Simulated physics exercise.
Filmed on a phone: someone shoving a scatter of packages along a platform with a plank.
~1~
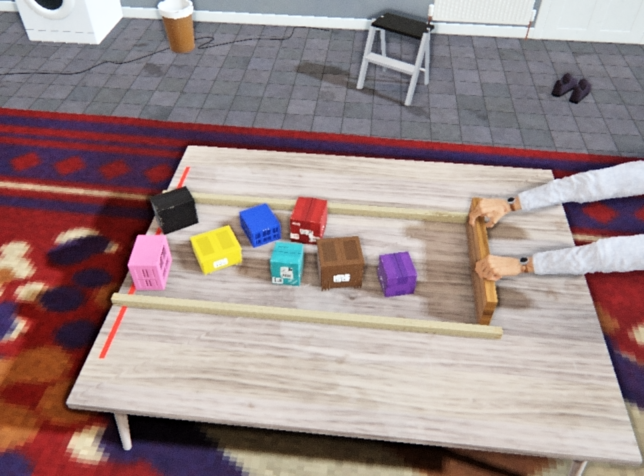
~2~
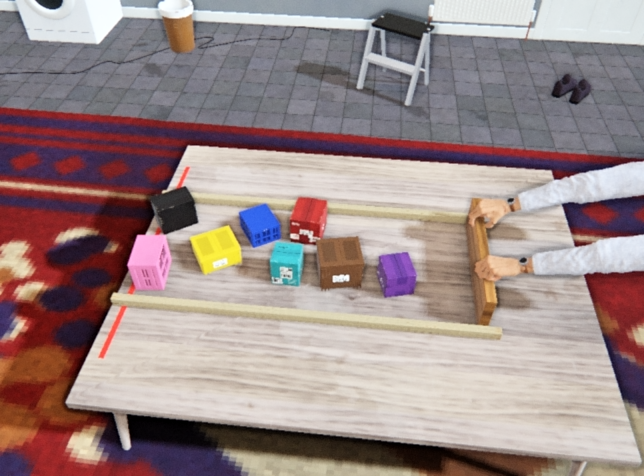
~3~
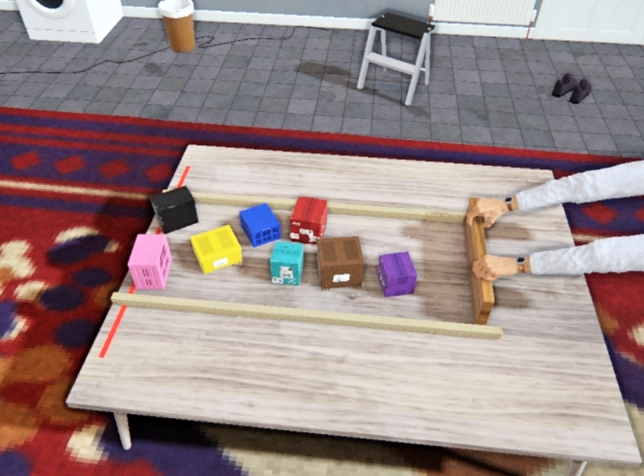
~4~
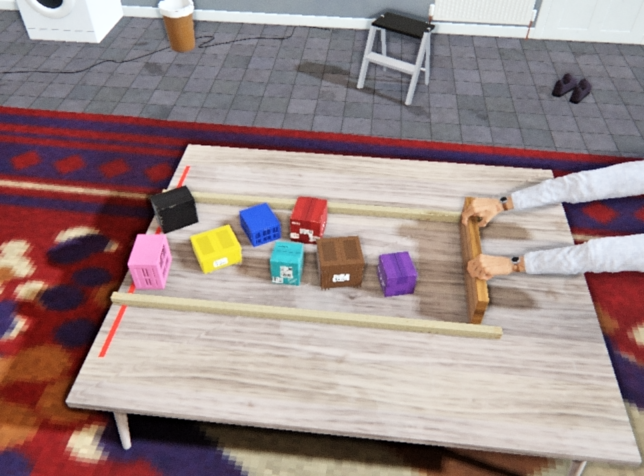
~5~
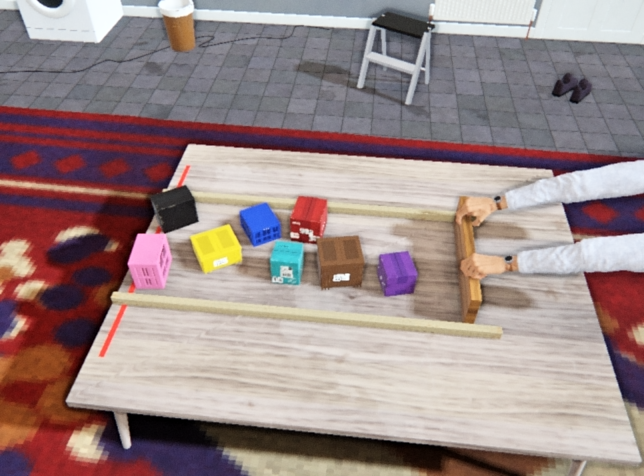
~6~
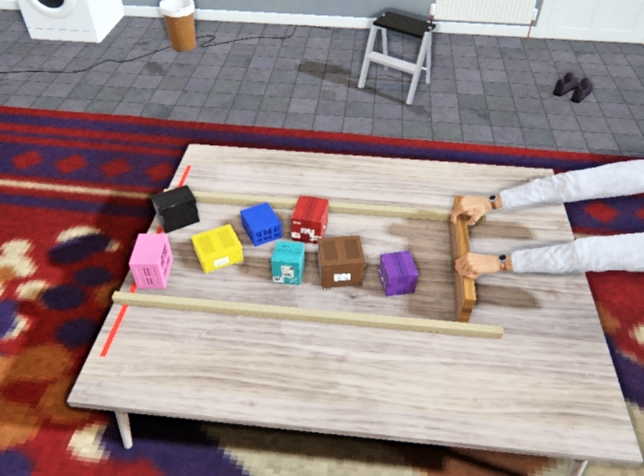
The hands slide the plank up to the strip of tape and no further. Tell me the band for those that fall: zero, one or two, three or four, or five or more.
The number that fall off is five or more.
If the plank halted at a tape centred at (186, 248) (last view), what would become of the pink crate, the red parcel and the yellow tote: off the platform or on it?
The pink crate comes down, the red parcel survives, the yellow tote tumbles off.
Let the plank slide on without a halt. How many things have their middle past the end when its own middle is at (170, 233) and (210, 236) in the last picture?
Place by place, 6 and 4.
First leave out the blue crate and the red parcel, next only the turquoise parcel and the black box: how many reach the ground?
6 in the first case, 6 in the second.
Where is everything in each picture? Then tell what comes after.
The first frame shows pink crate (151, 263); black box (175, 210); yellow tote (217, 250); plank (480, 259); tape (152, 246).
The second frame shows black box (175, 210); brown tote (339, 264).
The third frame shows yellow tote (217, 250); plank (477, 259).
The fourth frame shows pink crate (151, 262); purple parcel (396, 274).
The fifth frame shows black box (175, 209); turquoise parcel (287, 263).
The sixth frame shows pink crate (152, 261); black box (176, 209); yellow tote (218, 249); plank (461, 256); tape (153, 245).
A little later, none off yet; pink crate at rest near (152, 261); black box at rest near (176, 209); yellow tote at rest near (218, 249).
Next, none off yet; pink crate shifted a little near (127, 262); black box shifted a little near (174, 207); yellow tote shifted well along near (145, 234).
When it is over, the number that fall off is five or more; down, purple parcel, brown tote, red parcel, turquoise parcel, blue crate, yellow tote, black box and pink crate.
